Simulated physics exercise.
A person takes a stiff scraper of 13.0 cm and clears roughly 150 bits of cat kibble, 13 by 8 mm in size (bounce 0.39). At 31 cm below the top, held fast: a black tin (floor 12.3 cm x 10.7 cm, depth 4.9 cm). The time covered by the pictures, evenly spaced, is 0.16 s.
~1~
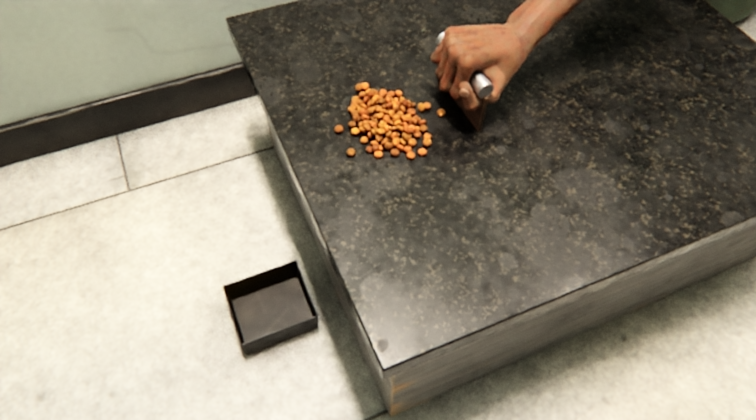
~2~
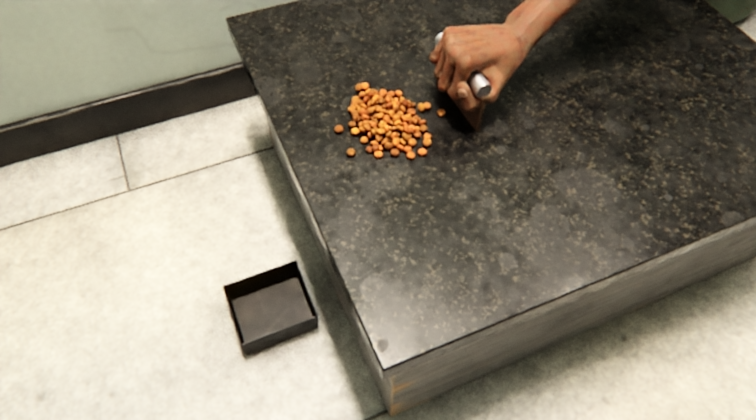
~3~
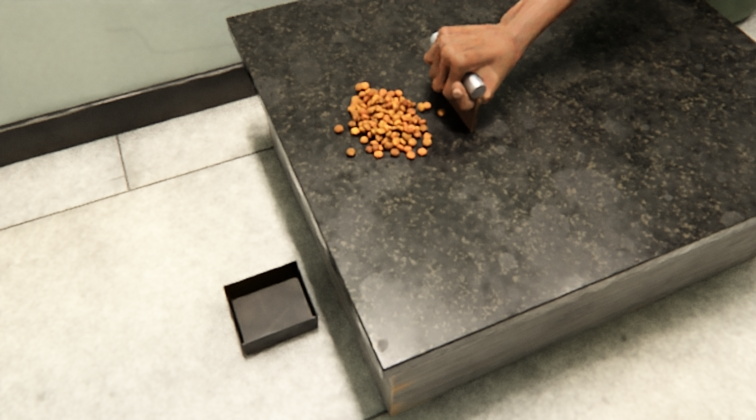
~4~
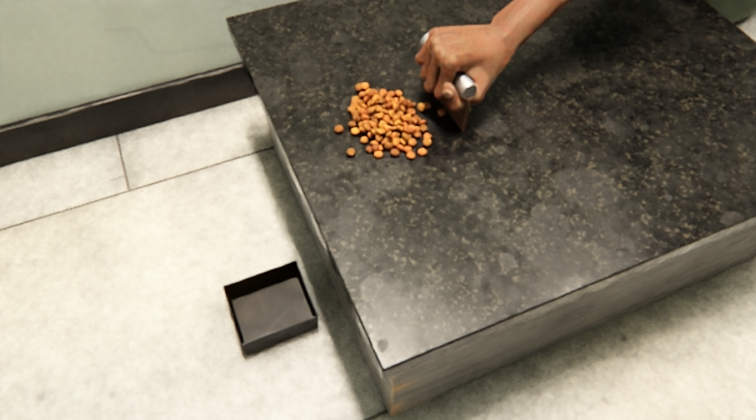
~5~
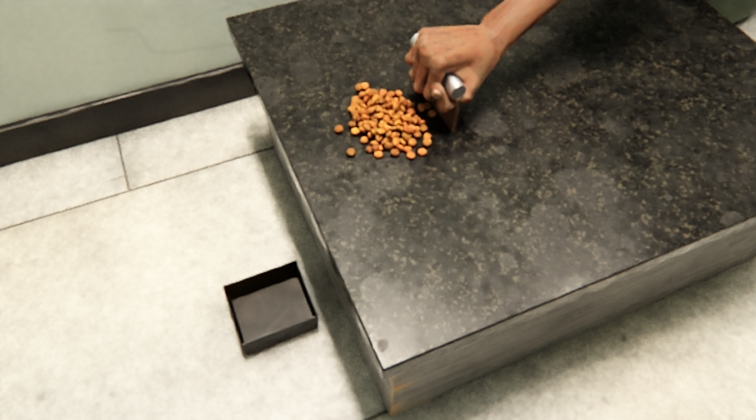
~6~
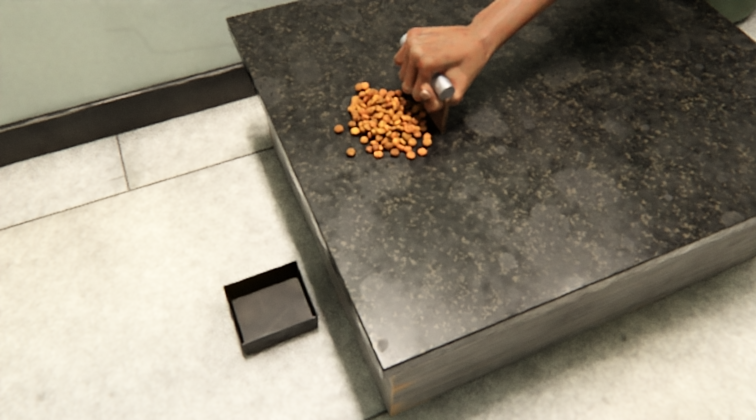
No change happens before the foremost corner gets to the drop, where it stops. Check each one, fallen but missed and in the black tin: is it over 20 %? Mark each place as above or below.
For fallen but missed: Above. For black tin: Below.
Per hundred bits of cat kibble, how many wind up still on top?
Share: Approx. 40 %.
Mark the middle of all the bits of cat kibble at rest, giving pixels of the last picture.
Somewhere close to (281, 266).
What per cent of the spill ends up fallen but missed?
It works out to roughly 55 percent.
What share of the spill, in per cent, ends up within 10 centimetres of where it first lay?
35% or thereabouts.
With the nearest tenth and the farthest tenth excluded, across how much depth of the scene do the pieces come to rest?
Close to 24 cm from front to back.
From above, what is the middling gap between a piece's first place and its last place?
22 cm.
Then, 0.26 s after the last picture, scraper 18 cm from its start, spill 16 cm wide; still on top 100 %.
Then, 0.51 s after the last picture, scraper 28 cm from its start, spill 19 cm wide; off the edge, not caught 40 %, still on top 60 %.
Then, 0.73 s after the last picture, scraper 28 cm from its start, spill 23 cm wide; black tin 5 %, off the edge, not caught 55 %, still on top 40 %.
In the end, black tin 5 %, fallen but missed 55 %, still on top 40 %.
